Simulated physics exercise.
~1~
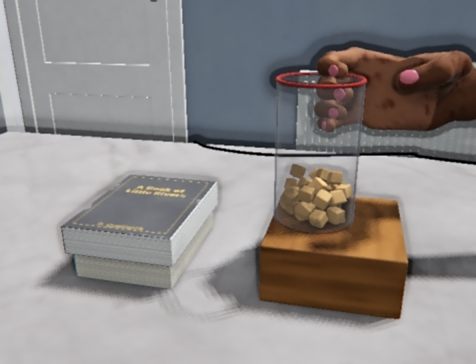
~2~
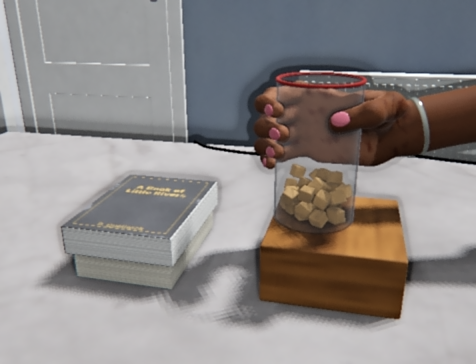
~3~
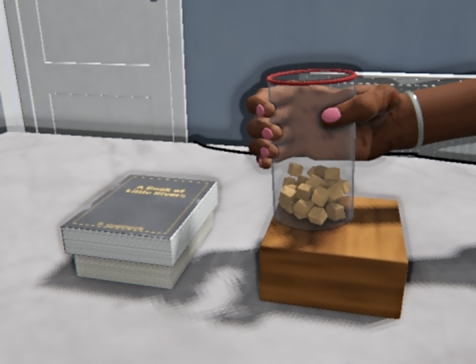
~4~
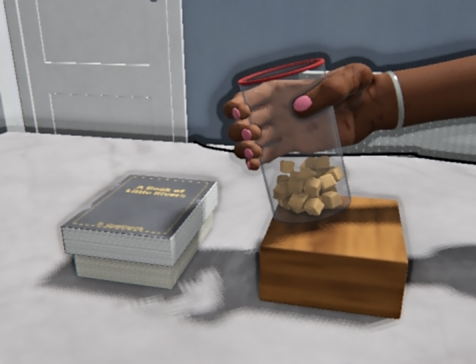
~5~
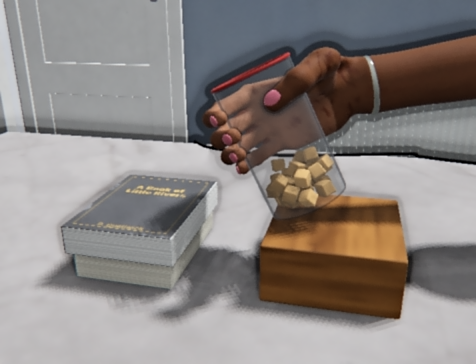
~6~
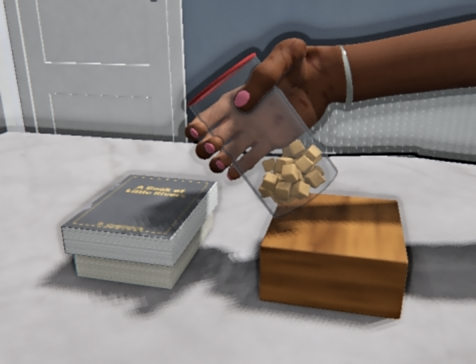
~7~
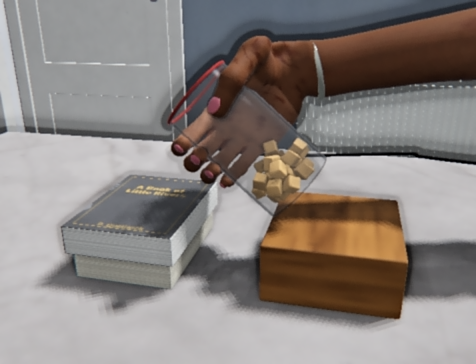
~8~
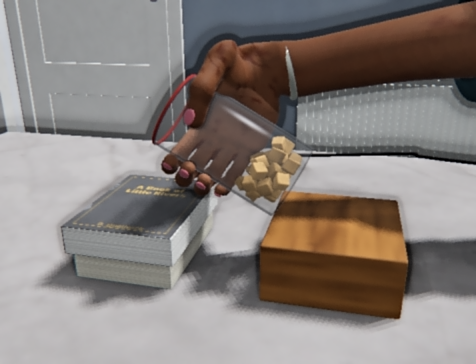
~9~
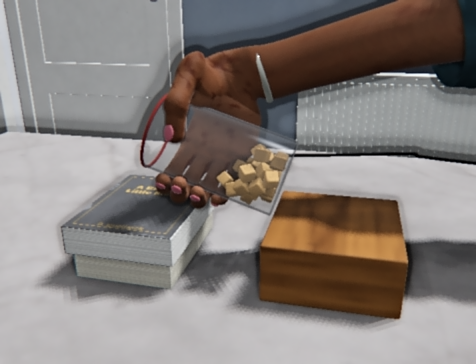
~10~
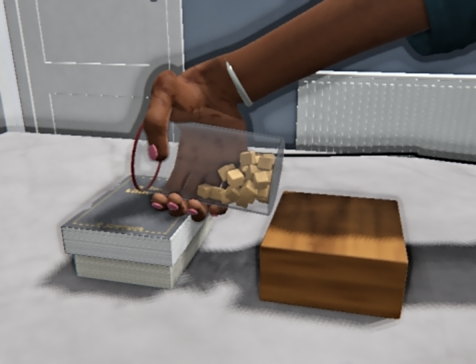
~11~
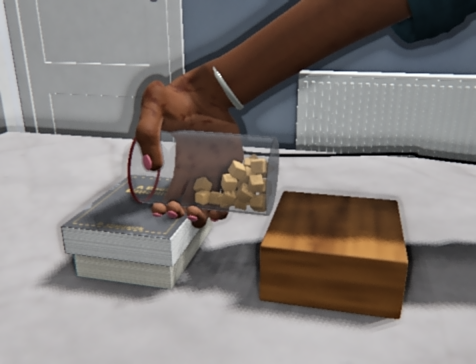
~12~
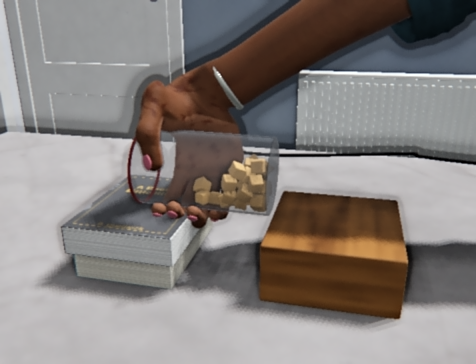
A hand tips a clear glass of small cubes leftward onto stacked books, spilling none.
